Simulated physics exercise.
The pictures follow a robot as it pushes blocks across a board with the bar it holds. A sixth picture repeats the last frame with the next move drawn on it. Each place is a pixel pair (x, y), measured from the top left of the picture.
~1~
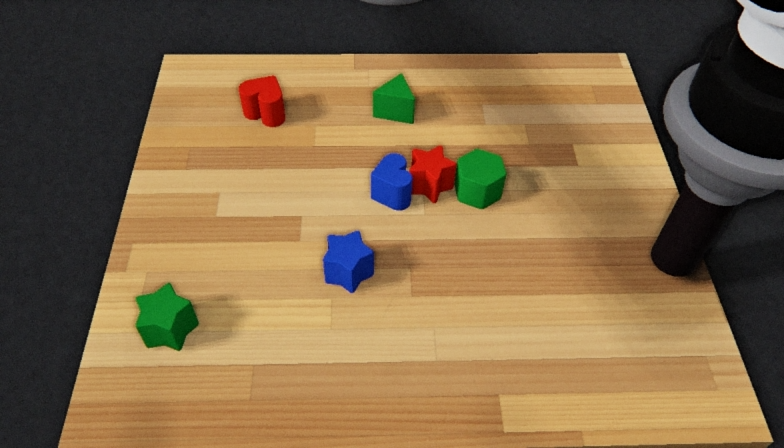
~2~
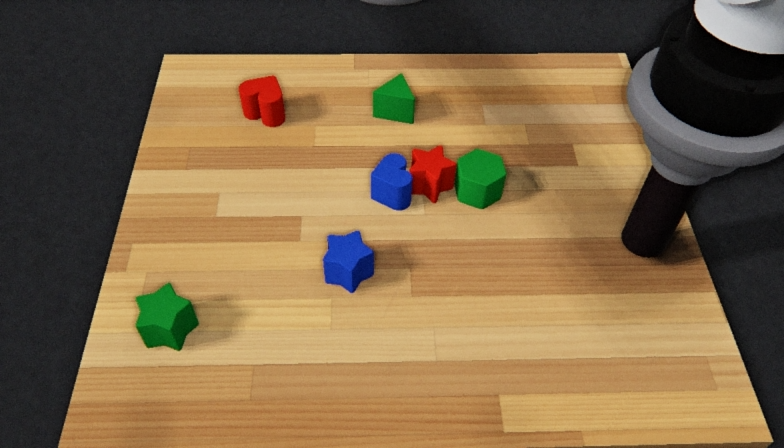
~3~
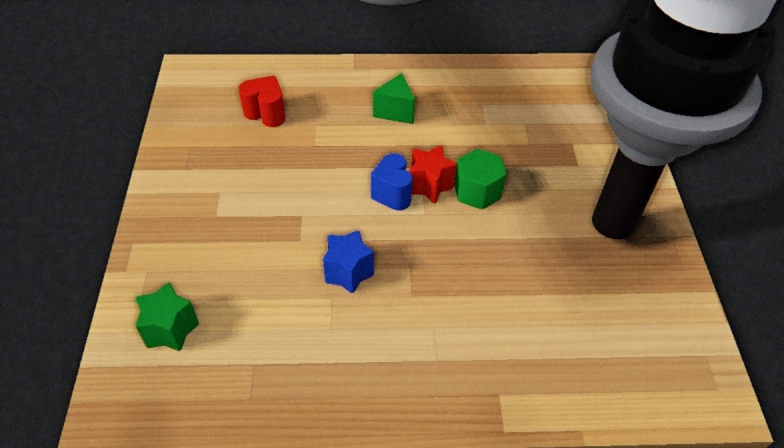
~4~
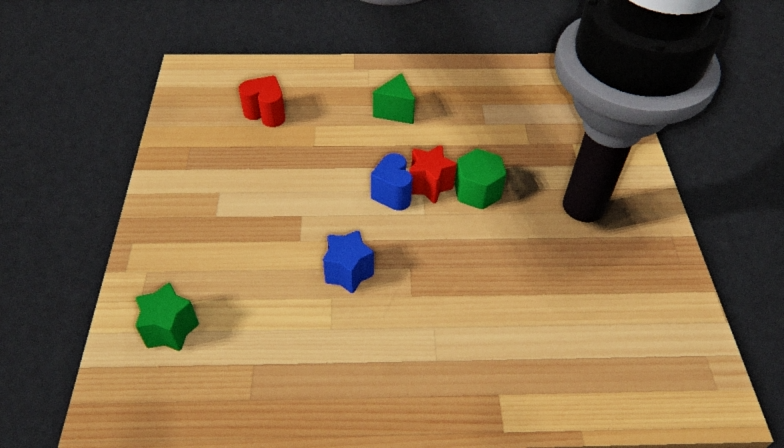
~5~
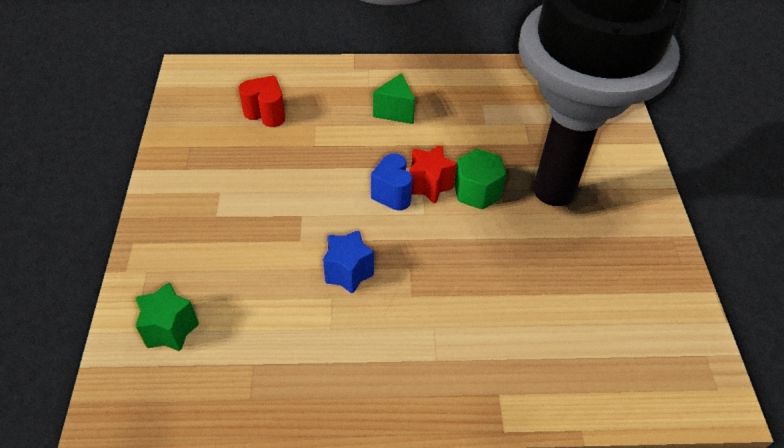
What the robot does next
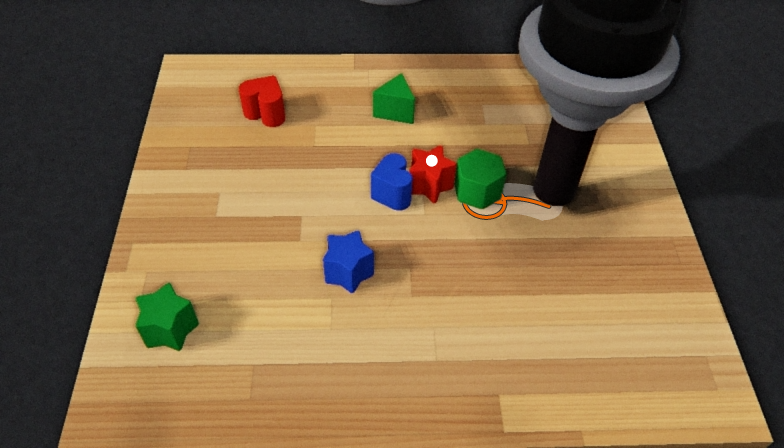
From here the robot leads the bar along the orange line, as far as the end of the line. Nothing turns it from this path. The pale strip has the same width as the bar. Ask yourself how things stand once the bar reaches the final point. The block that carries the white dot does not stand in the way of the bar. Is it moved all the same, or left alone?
The block that carries the white dot will be pushed away from where it stands.
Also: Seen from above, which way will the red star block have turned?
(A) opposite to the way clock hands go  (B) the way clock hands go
A.
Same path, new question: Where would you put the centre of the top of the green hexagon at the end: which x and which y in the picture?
I'd say the green hexagon ends with its top centre at (453, 157).
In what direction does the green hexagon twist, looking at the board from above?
Top view: Clockwise.
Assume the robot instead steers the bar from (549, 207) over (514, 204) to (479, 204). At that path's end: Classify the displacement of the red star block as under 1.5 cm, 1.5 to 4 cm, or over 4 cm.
From 1.5 to 4 cm.
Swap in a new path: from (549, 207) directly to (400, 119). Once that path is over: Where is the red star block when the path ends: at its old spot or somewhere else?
By the last moment, the red star block will have left its place.
Drawn move, from (549, 207) through (528, 200) and (506, 198) to (484, 202); the dot is on the red star block.
On the path given first. Halfway along, bar (520, 183); green hexagon (477, 165).
At the end, bar (487, 186); blue heart (389, 169); red star block (413, 151), turned 35° anticlockwise; green hexagon (453, 157), turned 50° clockwise.
